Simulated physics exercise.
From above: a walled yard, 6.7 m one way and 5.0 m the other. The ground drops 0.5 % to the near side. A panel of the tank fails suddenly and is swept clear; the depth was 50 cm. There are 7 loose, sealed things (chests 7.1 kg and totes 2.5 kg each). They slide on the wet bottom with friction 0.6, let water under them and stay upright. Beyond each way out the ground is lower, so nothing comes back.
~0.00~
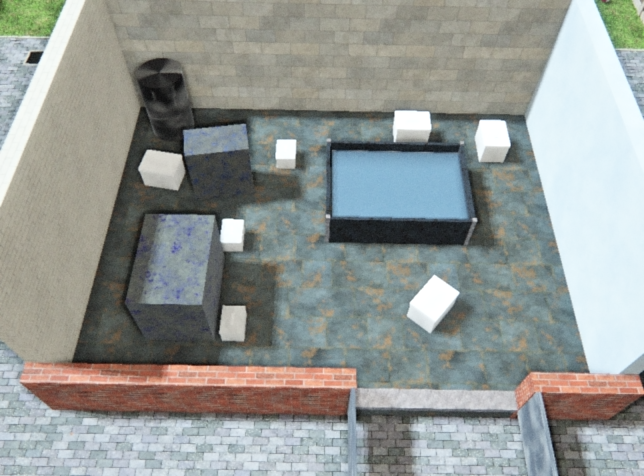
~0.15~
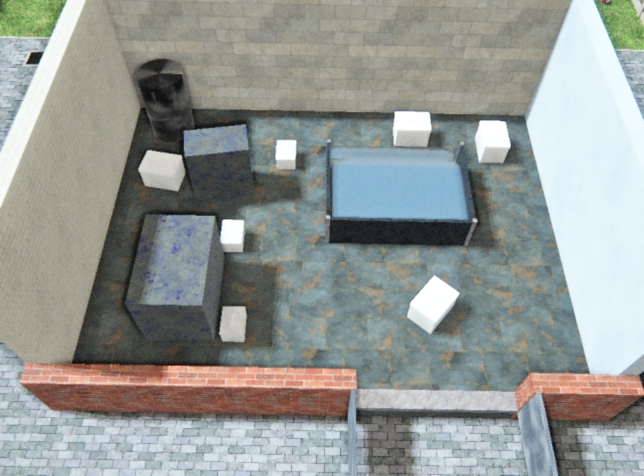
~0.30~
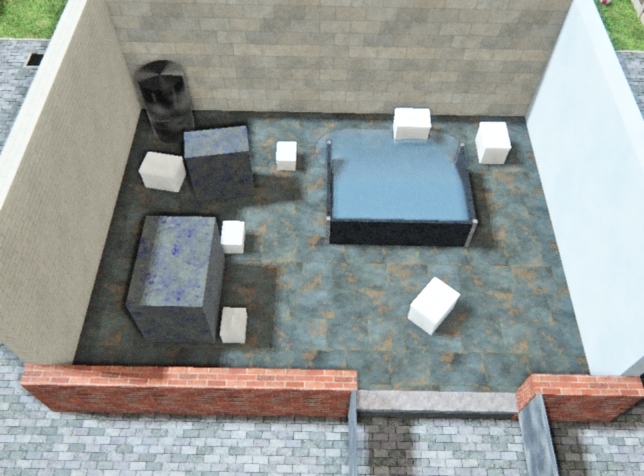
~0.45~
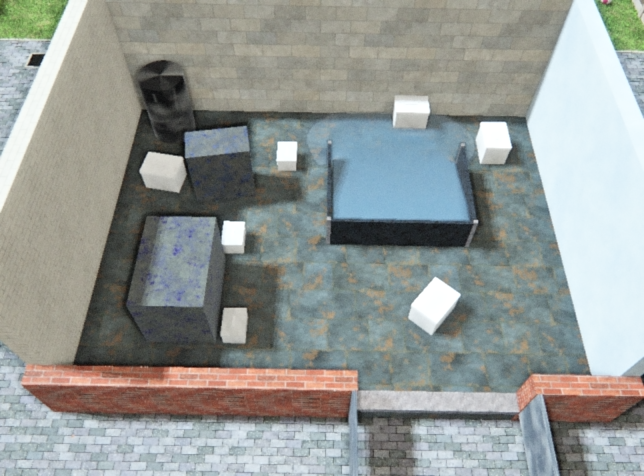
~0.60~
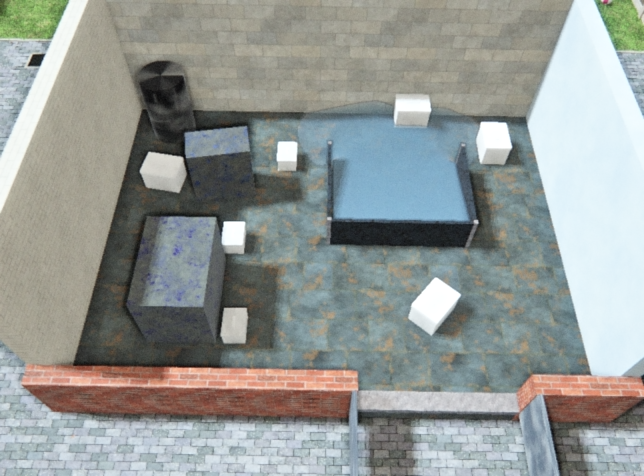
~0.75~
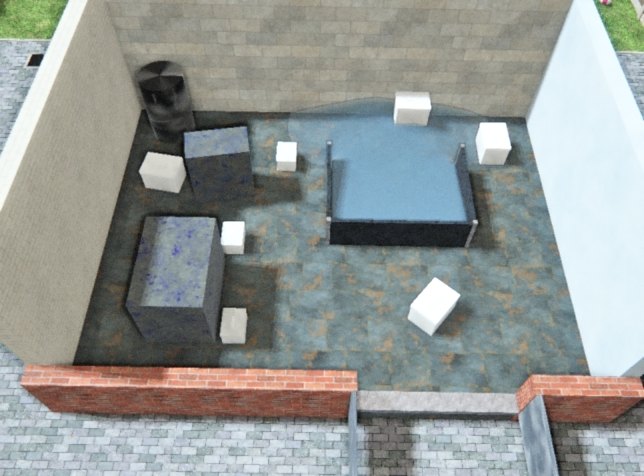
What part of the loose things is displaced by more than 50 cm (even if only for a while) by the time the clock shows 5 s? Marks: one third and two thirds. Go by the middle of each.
Share: One to two thirds.
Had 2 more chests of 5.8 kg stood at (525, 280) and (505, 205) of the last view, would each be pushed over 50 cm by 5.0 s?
In turn: Over, over.
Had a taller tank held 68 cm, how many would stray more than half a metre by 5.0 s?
Then 4.
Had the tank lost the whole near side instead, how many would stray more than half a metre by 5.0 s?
In that case 2 of them.
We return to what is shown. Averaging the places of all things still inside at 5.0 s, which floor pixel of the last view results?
Near (332, 288).
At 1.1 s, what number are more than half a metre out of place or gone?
I count 0.
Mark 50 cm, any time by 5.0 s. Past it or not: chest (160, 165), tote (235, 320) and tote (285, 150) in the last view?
In that order: Over, under, over.
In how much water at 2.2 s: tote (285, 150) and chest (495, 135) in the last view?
Roughly 2 and 6 cm.
After 1.1 s 0 of 7 are over 50 cm from their spots; 1 afloat.
After 2.2 s 1 of 7 are over 50 cm from their spots; 1 afloat.
After 3.5 s 4 of 7 are over 50 cm from their spots; 1 afloat.
After 5.0 s 4 of 7 are over 50 cm from their spots, and 4 have been at some point; 2 afloat.
